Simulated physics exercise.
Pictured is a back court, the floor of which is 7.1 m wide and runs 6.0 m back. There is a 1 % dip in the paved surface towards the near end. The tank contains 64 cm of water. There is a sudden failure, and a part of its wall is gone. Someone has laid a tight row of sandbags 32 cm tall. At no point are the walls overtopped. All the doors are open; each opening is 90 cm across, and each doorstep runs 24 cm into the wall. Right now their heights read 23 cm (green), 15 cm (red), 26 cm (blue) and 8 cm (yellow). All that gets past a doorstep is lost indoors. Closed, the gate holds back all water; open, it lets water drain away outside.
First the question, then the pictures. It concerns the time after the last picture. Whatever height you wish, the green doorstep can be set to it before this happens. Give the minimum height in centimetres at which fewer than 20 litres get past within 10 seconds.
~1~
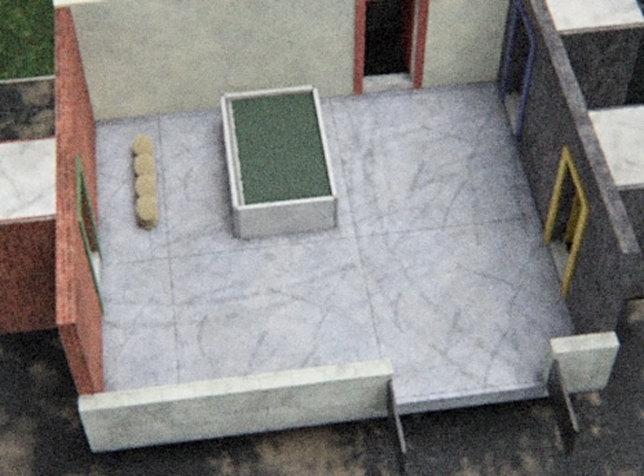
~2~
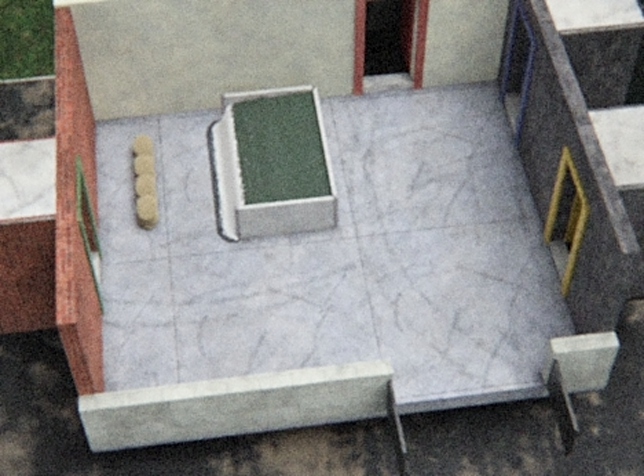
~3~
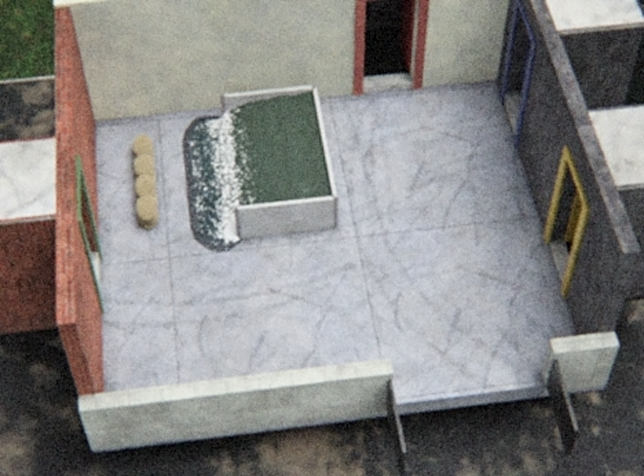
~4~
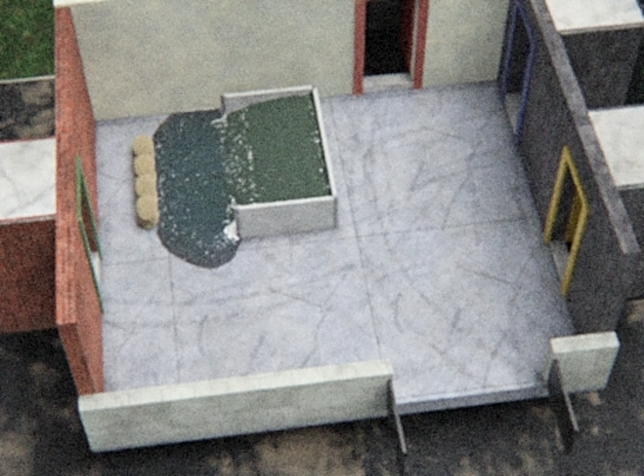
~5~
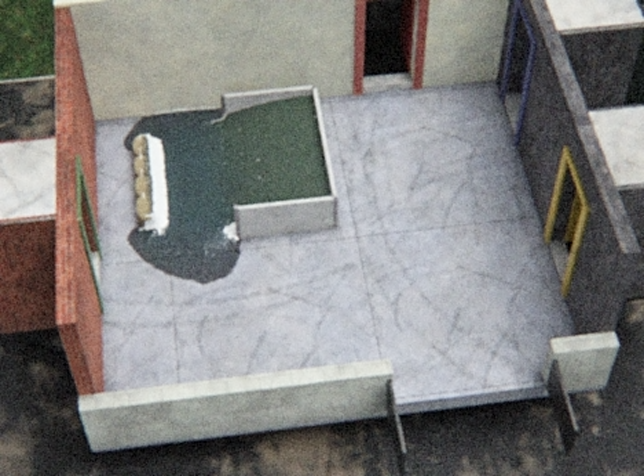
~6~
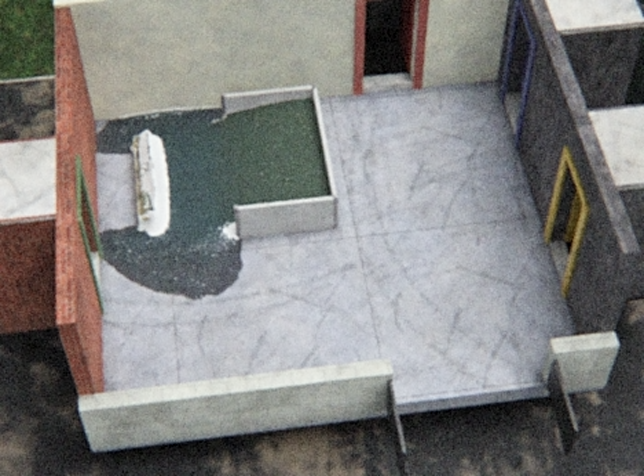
19 cm.
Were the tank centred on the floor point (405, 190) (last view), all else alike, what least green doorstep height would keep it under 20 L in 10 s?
With that change, some 24 centimetres.
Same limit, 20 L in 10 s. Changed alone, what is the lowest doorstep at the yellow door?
Yellow door - some 7.0 centimetres.
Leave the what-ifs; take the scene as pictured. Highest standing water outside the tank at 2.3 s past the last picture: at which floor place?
At about pixel (107, 424).
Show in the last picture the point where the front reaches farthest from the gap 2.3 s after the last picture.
Near (107, 424).
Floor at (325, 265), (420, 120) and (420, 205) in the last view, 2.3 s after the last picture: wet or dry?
In order: Untouched, untouched, untouched.
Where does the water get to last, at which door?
I'd say the yellow one.
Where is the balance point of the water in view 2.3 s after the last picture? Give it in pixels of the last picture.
Around (188, 225).
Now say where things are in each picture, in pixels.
The tank at (277, 148) is whole and still, 64 cm deep; the green door at (91, 244) is dry, in the first picture.
Water pours out at (233, 171) and has run 0.3 m, to (225, 235); about 8 cm deep outside, 64 cm at the back, in the second picture.
The gap is at (233, 172), the front 0.7 m out at (198, 232); the back of the tank holds 63 cm, in the third picture.
The gap is at (233, 172), the front 1.3 m out at (159, 222); the back of the tank holds 56 cm, in the fourth picture.
The gap is at (233, 173), the front 1.7 m out at (134, 239); the back of the tank holds 54 cm, in the fifth picture.
The gap is at (233, 173), the front 2.2 m out at (100, 249); the back of the tank holds 50 cm; 0.4 m in a straight line remain to the green door at (91, 244), in the sixth picture.
Then, 0.7 s after the last picture water covers 20 % of the floor, deepest (47 cm) near (96, 122); 25 cm at the green door, 0 litres in over its 23 cm doorstep.
Then, 2.3 s after the last picture water covers 35 % of the floor, deepest (32 cm) near (107, 424); 14 cm at the green door, 3 litres in over its 23 cm doorstep.
Then, 9.3 s after the last picture water covers 90 % of the floor, deepest (11 cm) near (107, 424); 6 cm at the green door, 3 litres in over its 23 cm doorstep.
At the green door as built, the water peaked near 25 cm, 0.7 s after the last picture.
Run again over the same 10 s with other heights there, 37 litres in over 16 cm, 8 litres over 21.5 cm. The limit of 20 litres is kept from about 19 cm up.
